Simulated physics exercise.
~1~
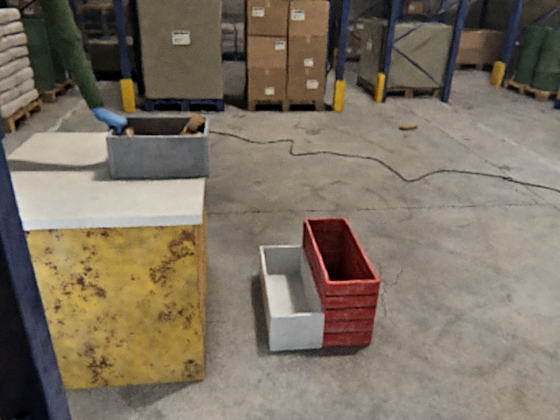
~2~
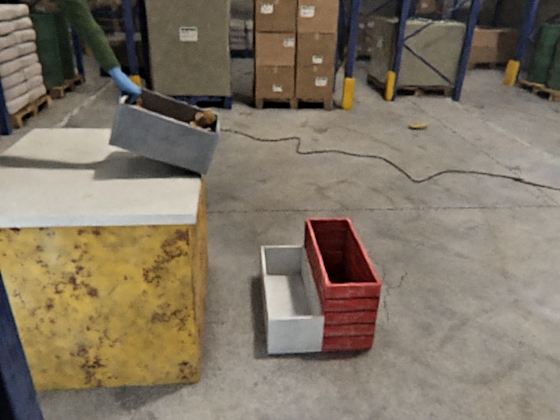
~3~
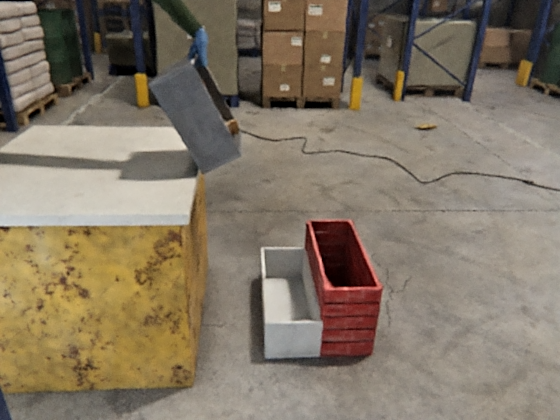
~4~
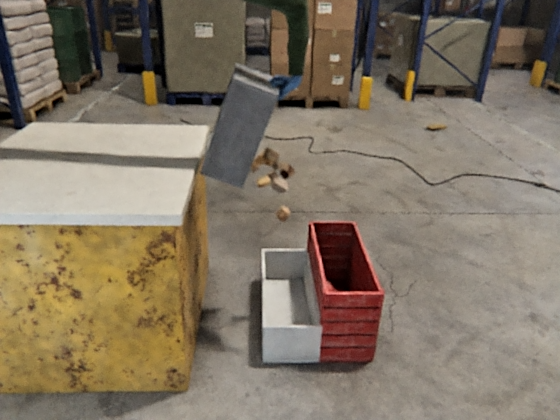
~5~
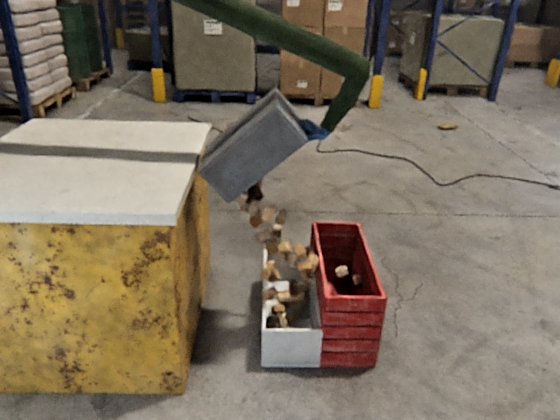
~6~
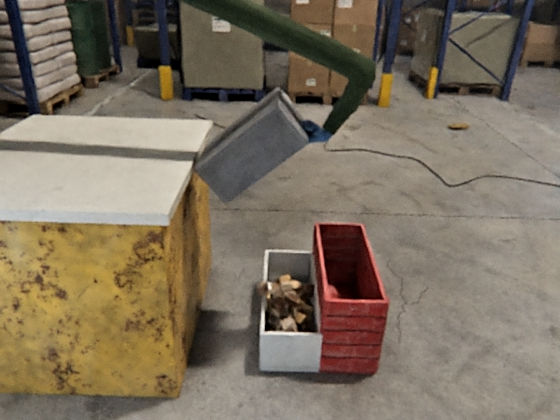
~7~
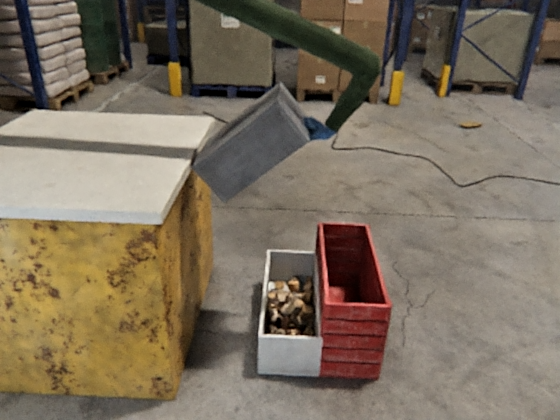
Green-sleeved, blue-gloved arm tipping a grey crate off a bench, spilling wooden blocks that mostly land in the white bin below.
